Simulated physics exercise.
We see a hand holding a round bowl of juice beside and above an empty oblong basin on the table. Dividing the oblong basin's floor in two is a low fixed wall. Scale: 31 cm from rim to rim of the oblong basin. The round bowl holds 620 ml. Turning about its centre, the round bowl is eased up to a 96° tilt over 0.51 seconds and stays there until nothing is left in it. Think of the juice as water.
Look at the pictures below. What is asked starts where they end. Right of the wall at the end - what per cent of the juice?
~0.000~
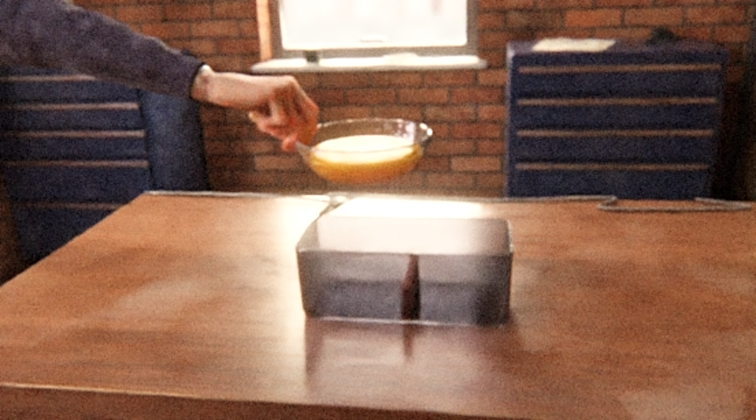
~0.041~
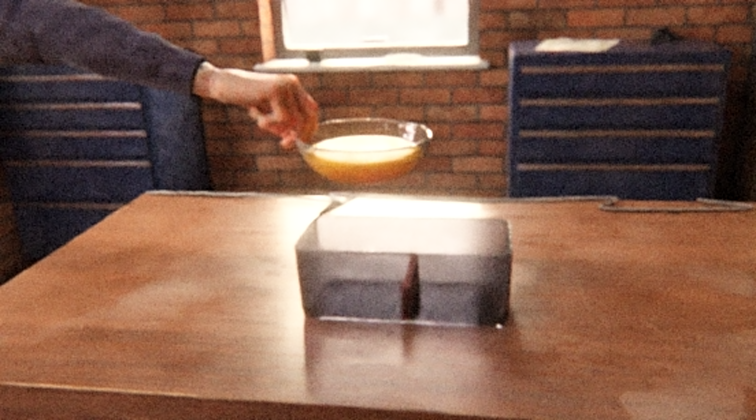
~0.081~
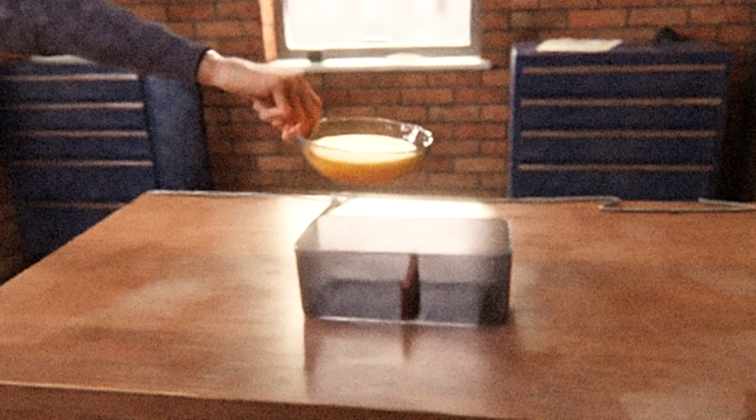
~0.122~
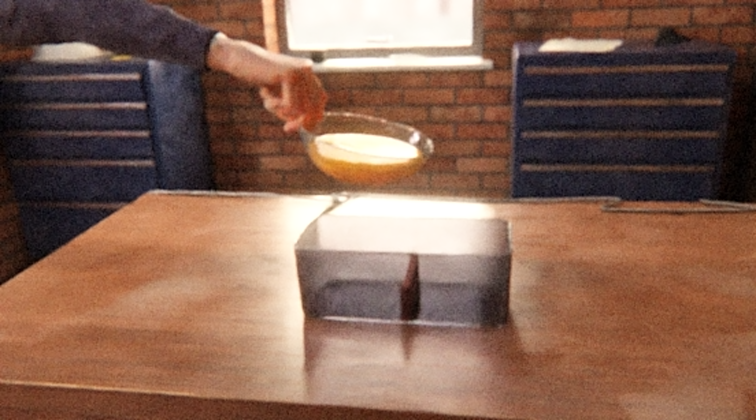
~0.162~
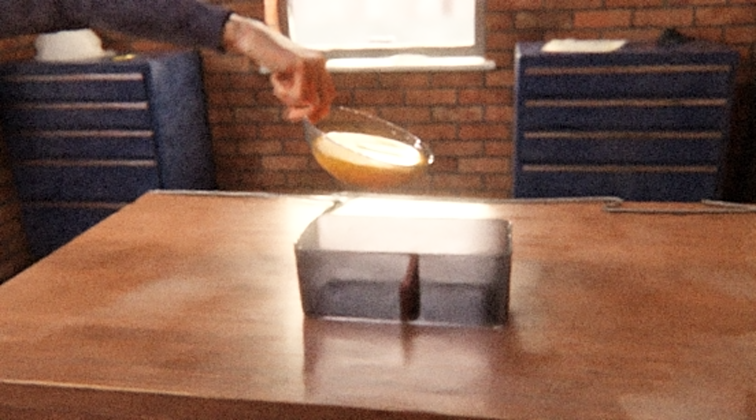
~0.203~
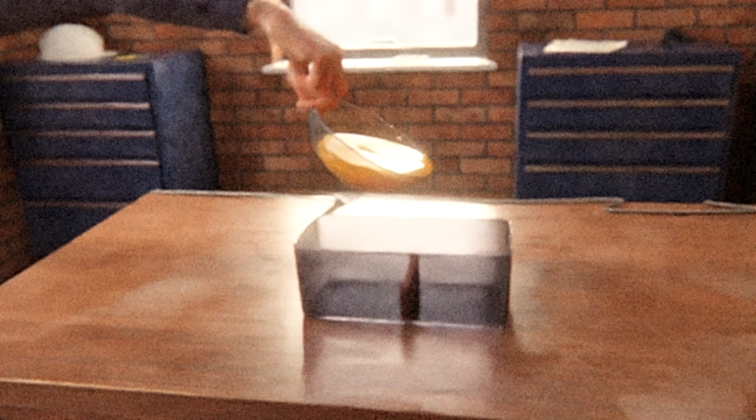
Near 77 per cent.
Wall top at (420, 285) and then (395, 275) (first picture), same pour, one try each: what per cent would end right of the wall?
Roughly 55 per cent, then 75 per cent.
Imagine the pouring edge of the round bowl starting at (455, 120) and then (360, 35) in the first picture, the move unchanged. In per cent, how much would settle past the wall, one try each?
It comes to 80 per cent, and then 45 per cent.
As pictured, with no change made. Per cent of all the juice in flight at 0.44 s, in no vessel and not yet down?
I'd put it at about 22 percent.
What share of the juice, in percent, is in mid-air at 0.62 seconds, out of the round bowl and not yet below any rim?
Airborne share: Near 24 %.
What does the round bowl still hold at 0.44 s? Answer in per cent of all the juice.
Fraction remaining: Approx. 3 per cent.
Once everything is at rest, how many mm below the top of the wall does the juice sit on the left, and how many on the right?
Left roughly 44 mm; right roughly 22 mm.
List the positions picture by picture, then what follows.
Tilt 0°; pouring edge (430, 136); surface from (308, 149) to (423, 150); the oblong basin's rim runs from (305, 233) to (511, 237); the wall's top is at (411, 271), in the first frame.
Tilt 2°; pouring edge (430, 137); surface from (308, 148) to (423, 150), in the second frame.
Tilt 6°; pouring edge (431, 142); surface from (309, 145) to (423, 153), in the third frame.
Tilt 13°; pouring edge (432, 150); surface from (311, 141) to (425, 156), in the fourth frame.
Tilt 22°; pouring edge (432, 161); surface from (314, 138) to (425, 160), in the fifth frame.
Tilt 33°; pouring edge (430, 174); surface from (319, 139) to (421, 163); 1 per cent is over the edge, in the sixth frame.
By 0.44 s the tilt is 92° and 3 per cent is still to pour, 0 is left of the wall and 75 right of it.
By 0.62 s the tilt is 96° and 0 per cent is still to pour, 7 is left of the wall and 67 right of it.
By 0.81 s the tilt is 96° and 1 per cent is still to pour, 10 is left of the wall and 83 right of it.
By 1.01 s the tilt is 96° and 0 per cent is still to pour, 17 is left of the wall and 77 right of it.
At rest 18 per cent lies left of the wall, 77 right of it and 5 outside.
